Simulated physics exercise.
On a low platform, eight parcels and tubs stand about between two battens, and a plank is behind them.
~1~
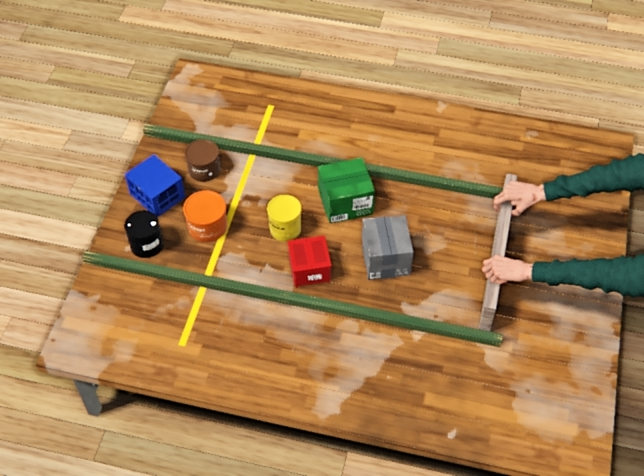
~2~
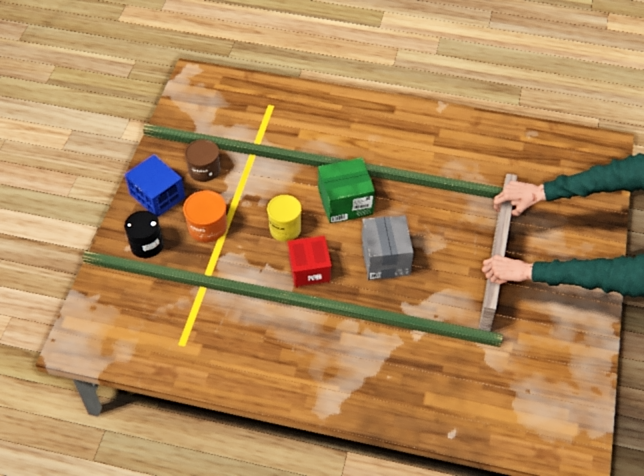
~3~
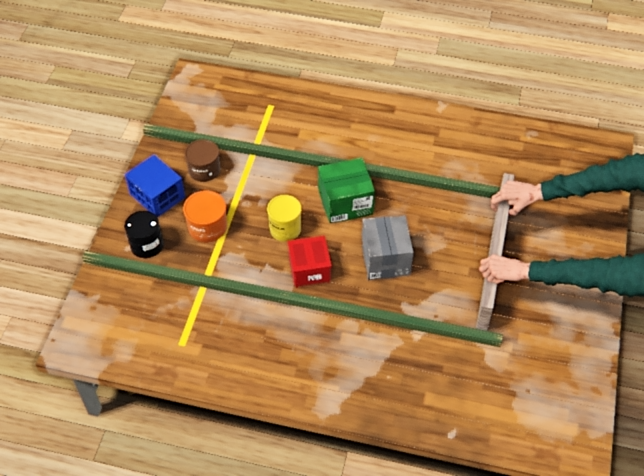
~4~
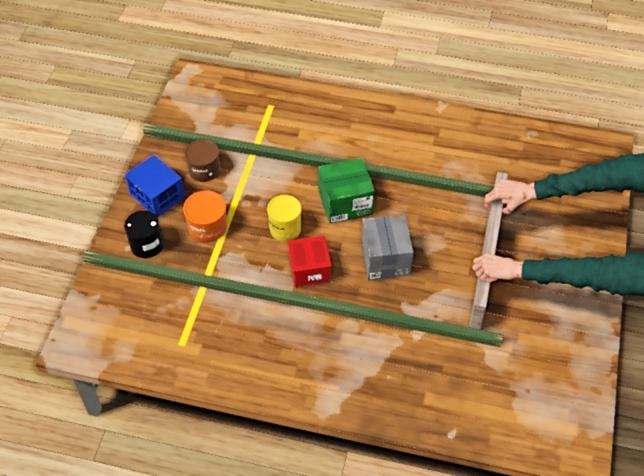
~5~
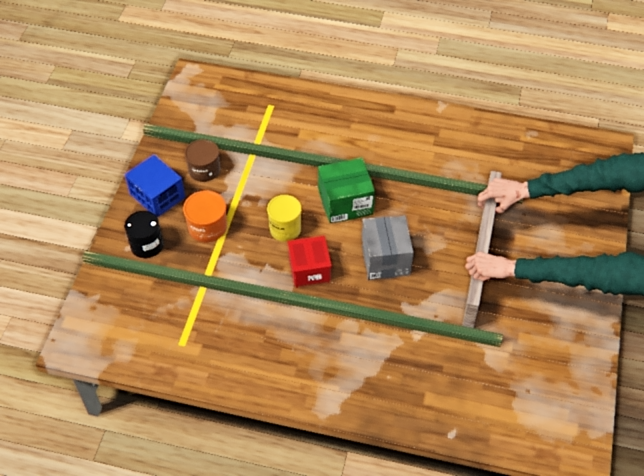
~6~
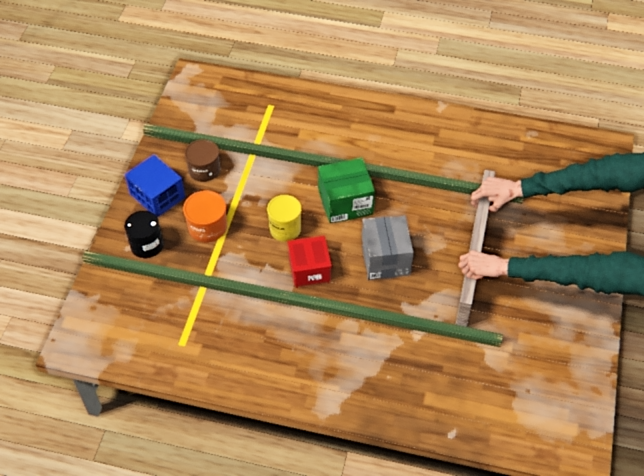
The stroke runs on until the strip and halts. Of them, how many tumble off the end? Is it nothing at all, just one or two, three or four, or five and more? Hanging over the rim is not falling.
The drop will claim none of them.
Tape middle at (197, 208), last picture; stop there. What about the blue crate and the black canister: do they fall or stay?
Okay, so the blue crate winds up off it, the black canister sits tight.
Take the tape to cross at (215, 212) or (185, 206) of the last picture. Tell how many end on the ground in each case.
That would be 0, then 1.
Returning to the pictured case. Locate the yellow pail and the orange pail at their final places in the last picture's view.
The first sits around (175, 191), while the other sits around (153, 217).
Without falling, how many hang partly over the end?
My count gives 1.
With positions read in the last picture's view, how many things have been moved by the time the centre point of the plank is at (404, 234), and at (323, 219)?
Answer - first 1, then 4.
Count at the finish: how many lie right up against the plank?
The count comes out at 3.
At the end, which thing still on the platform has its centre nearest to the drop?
Blue crate.
Soon after, none off yet; blue crate at rest near (155, 186); black canister at rest near (144, 235); brown pail at rest near (203, 161).
At rest, the number that fall off is zero.
